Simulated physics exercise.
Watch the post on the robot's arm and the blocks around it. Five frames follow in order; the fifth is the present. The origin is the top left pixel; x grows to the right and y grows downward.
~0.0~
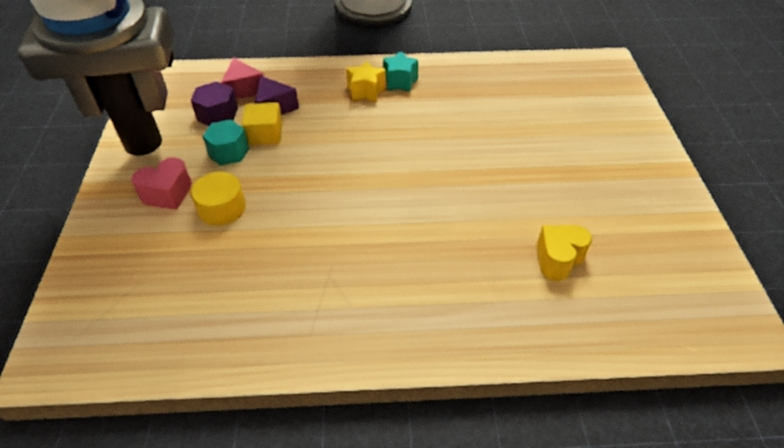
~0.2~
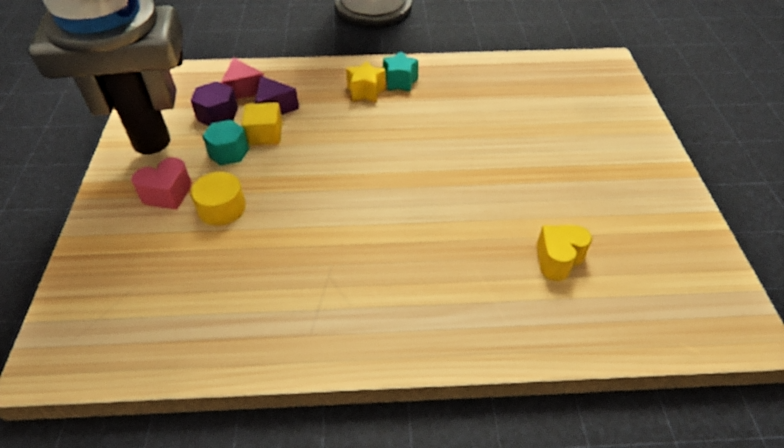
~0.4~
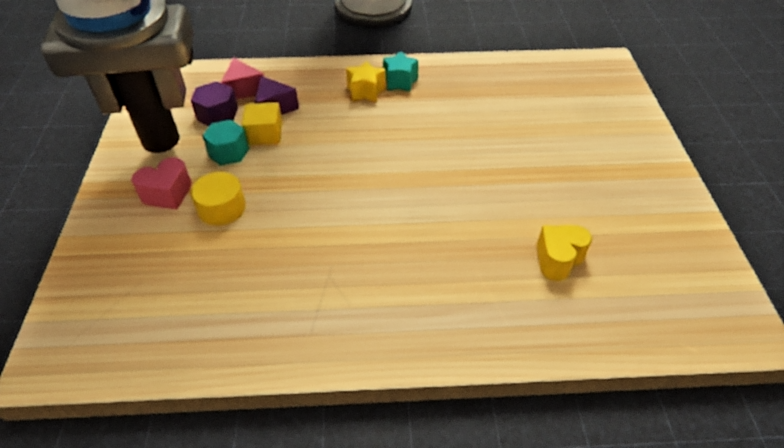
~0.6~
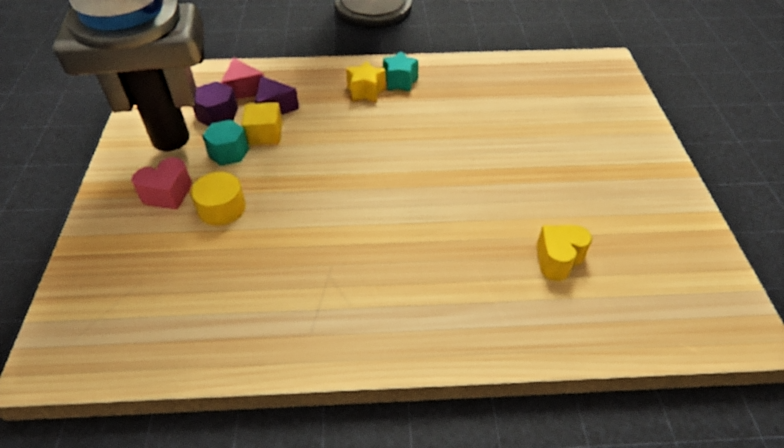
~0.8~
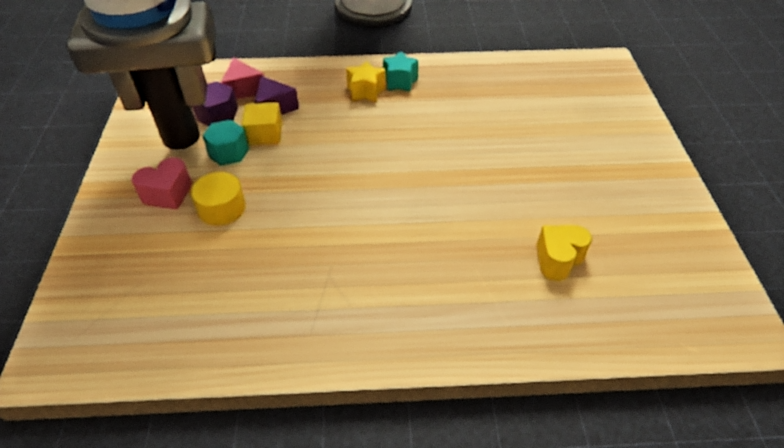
Robot arm's dark post sliding slowly right toward clustered purple and turquoise blocks on a wooden board, the blocks staying still.
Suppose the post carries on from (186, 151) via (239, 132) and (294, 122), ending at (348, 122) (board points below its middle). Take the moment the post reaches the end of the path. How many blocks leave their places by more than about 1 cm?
I'm going with three or more.
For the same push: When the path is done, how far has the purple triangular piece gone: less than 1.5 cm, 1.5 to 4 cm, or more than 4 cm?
It travels between 1.5 and 4 cm.
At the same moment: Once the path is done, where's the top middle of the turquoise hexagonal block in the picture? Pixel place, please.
(246, 133)
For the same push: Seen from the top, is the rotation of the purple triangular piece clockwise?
That would be a no.
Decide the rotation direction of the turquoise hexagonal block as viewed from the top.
Twists clockwise.
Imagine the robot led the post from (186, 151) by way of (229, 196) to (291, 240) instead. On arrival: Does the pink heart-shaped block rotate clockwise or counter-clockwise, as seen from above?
Answer: Clockwise.
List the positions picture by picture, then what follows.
The first frame shows tip of the post at (143, 144), middles of tops, purple hexagonal block at (212, 93), turquoise hexagonal block at (223, 132), yellow square piece at (260, 113), purple triangular piece at (271, 88).
The second frame shows post at (152, 142), nothing pushed.
The third frame shows post at (161, 141), nothing pushed.
The fourth frame shows post at (171, 140), nothing pushed.
The fifth frame shows post at (181, 138), purple hexagonal block at (212, 93), turquoise hexagonal block at (223, 132), yellow square piece at (260, 113), purple triangular piece at (271, 88).
The first path, step by step. One third of the way, post at (237, 118); turquoise hexagonal block at (245, 133), turned 45° clockwise; yellow square piece at (277, 112), turned 35° anticlockwise.
Two thirds of the way, post at (292, 109); turquoise hexagonal block at (246, 133), turned 50° clockwise; yellow square piece at (316, 116), turned 35° clockwise; purple triangular piece at (289, 81), turned 70° anticlockwise.
At the end, post at (347, 109); purple hexagonal block unmoved; turquoise hexagonal block at (246, 133), turned 50° clockwise; yellow square piece at (341, 124), turned 95° clockwise; purple triangular piece at (290, 80), turned 80° anticlockwise.
